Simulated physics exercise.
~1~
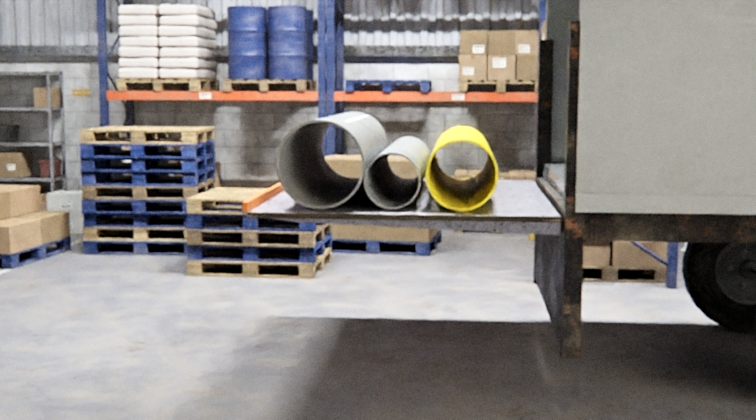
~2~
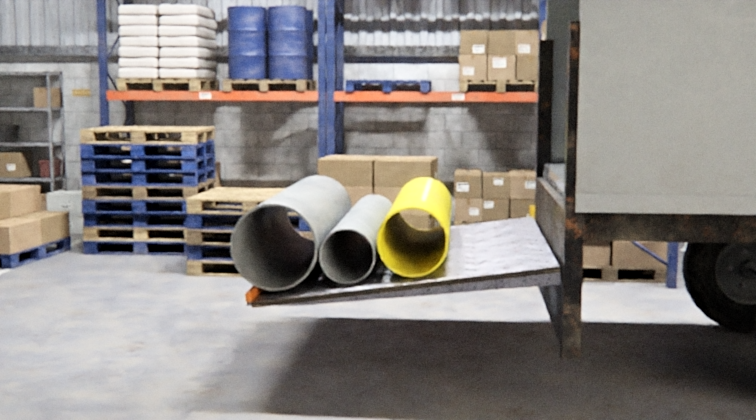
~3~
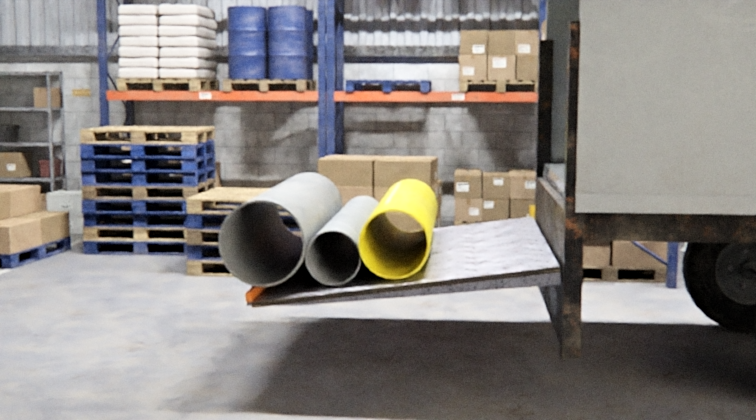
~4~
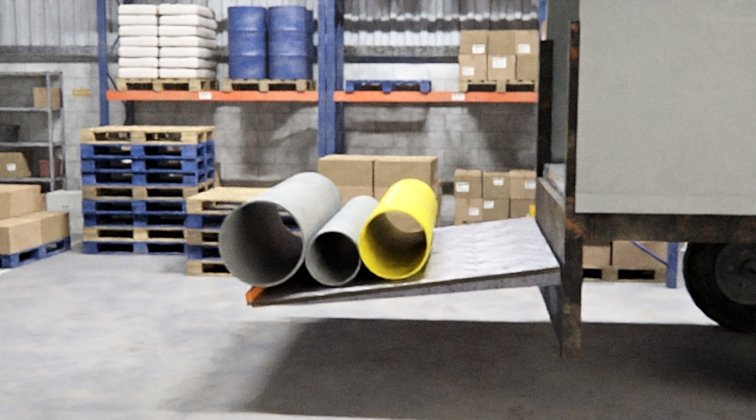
Three plastic pipes, a large grey one, a smaller grey one and a yellow one, rest side by side on the level lift plate behind a lorry in a warehouse. The plate sinks and tilts down to the left, towards its orange edge. The pipes roll left down the slope, with the yellow one following the two grey ones. They bunch up near the low edge, the large grey pipe foremost. The plate stays tilted, and all three pipes come to rest on it, the yellow one lying furthest right and none having dropped off.
